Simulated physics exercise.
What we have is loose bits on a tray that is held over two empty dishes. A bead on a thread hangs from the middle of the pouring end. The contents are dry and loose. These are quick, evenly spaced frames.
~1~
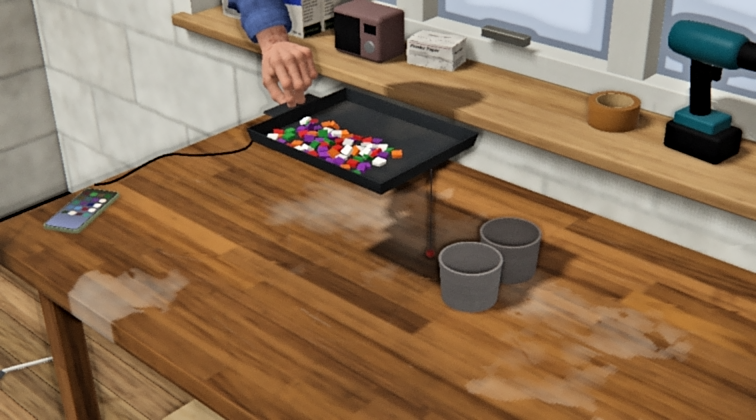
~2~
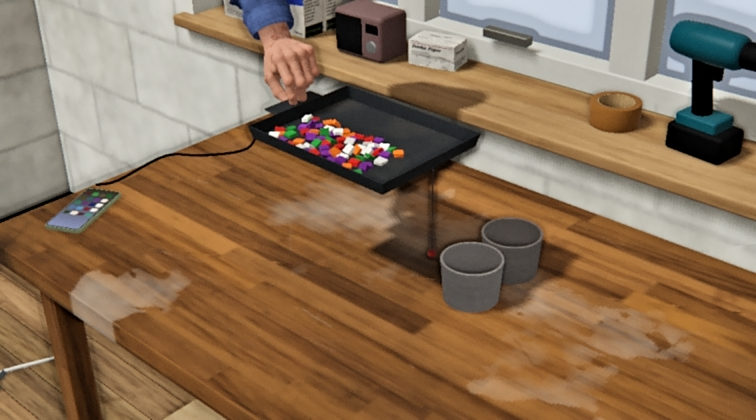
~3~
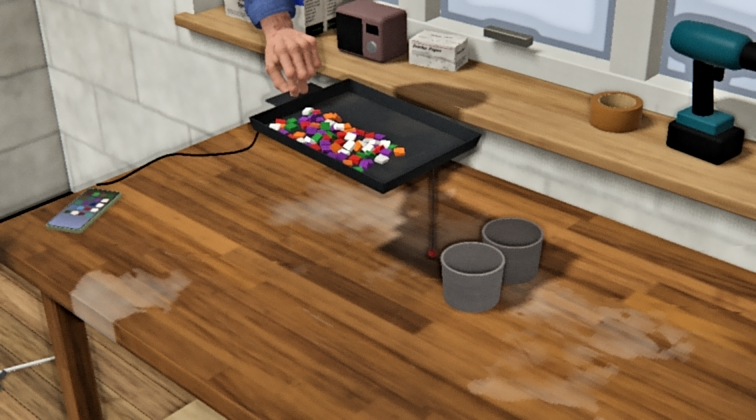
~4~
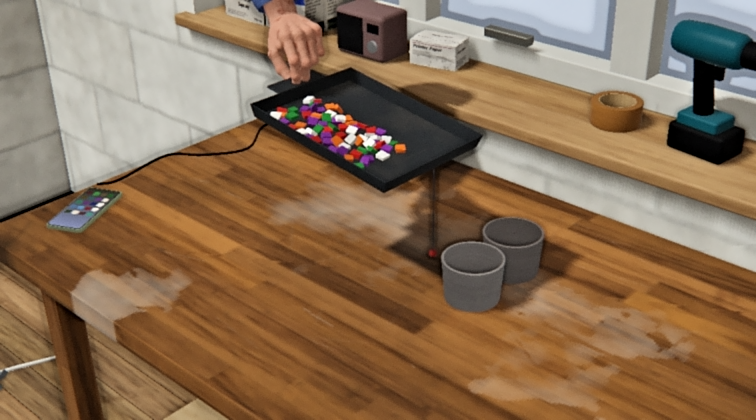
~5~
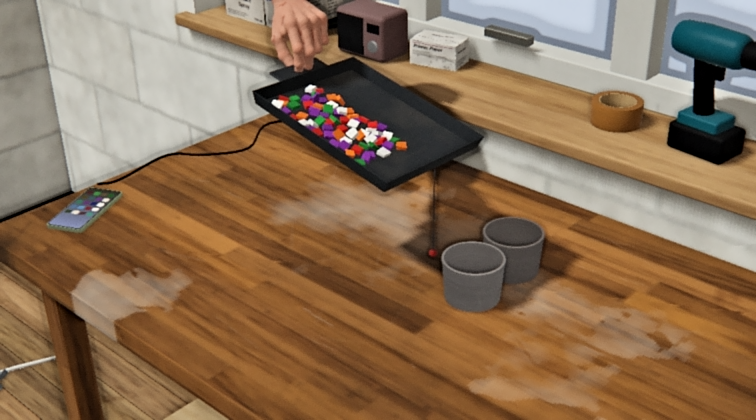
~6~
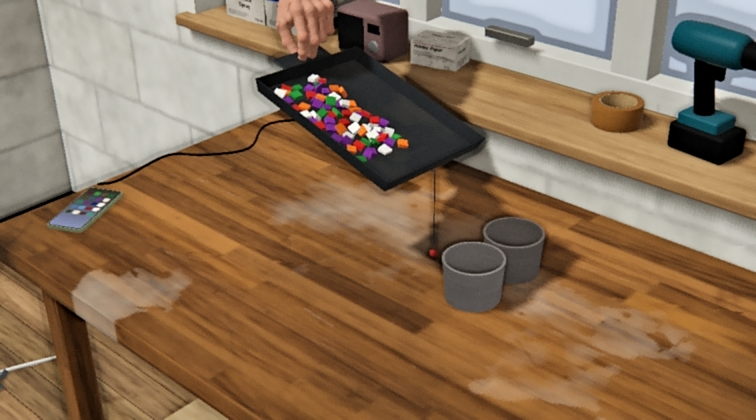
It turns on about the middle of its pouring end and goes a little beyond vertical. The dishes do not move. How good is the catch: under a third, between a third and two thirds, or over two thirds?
In the dishes lies from one third to two thirds of it.
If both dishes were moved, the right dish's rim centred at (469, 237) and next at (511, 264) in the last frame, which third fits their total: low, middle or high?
First below one third, then the middle third.
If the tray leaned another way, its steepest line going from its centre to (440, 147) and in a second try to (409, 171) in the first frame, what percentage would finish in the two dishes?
Roughly 50 per cent, and 0 per cent.
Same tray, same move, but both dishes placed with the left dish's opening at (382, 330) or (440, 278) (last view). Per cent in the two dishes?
Roughly 20 per cent, and 60 per cent.
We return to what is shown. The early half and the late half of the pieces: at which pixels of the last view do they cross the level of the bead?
First near (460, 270), later near (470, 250).
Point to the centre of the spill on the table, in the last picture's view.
Near (475, 332).
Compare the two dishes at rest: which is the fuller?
The winner is the dish on the left.
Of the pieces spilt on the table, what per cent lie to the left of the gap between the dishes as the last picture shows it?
Close to 60 per cent.
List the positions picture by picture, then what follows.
The first picture shows corners of the pouring end near (381, 181) and (474, 133), level; middle of the load near (330, 142), mosaic tiles; left dish near (495, 285); right dish near (534, 257); bead on its thread near (430, 253).
The second picture shows corners of the pouring end near (383, 181) and (476, 133), level; middle of the load near (331, 140).
The third picture shows corners of the pouring end near (384, 181) and (477, 134), tipped barely, lowest at the right corner; middle of the load near (332, 135).
The fourth picture shows corners of the pouring end near (385, 180) and (478, 135), tipped a little, lowest at the right corner; middle of the load near (333, 128).
The fifth picture shows corners of the pouring end near (387, 179) and (479, 136), tipped a little, lowest at the right corner; middle of the load near (335, 120).
The sixth picture shows corners of the pouring end near (388, 179) and (481, 137), tipped clearly, lowest at the right corner; middle of the load near (337, 113); left dish near (498, 285); right dish near (537, 258).
Shortly afterwards, tray tipped steeply; all but a few on the tray; a little in the air.
Next, tray tipped past a quarter turn; the bulk on the tray; a little in the left dish; a little outside both; a little in the air.
Some moments later, tray tipped past a quarter turn; near a third in the left dish; a little in the right dish; near half outside both.
In the end, tray tipped past a quarter turn; near a third in the left dish; a little in the right dish; near half outside both.
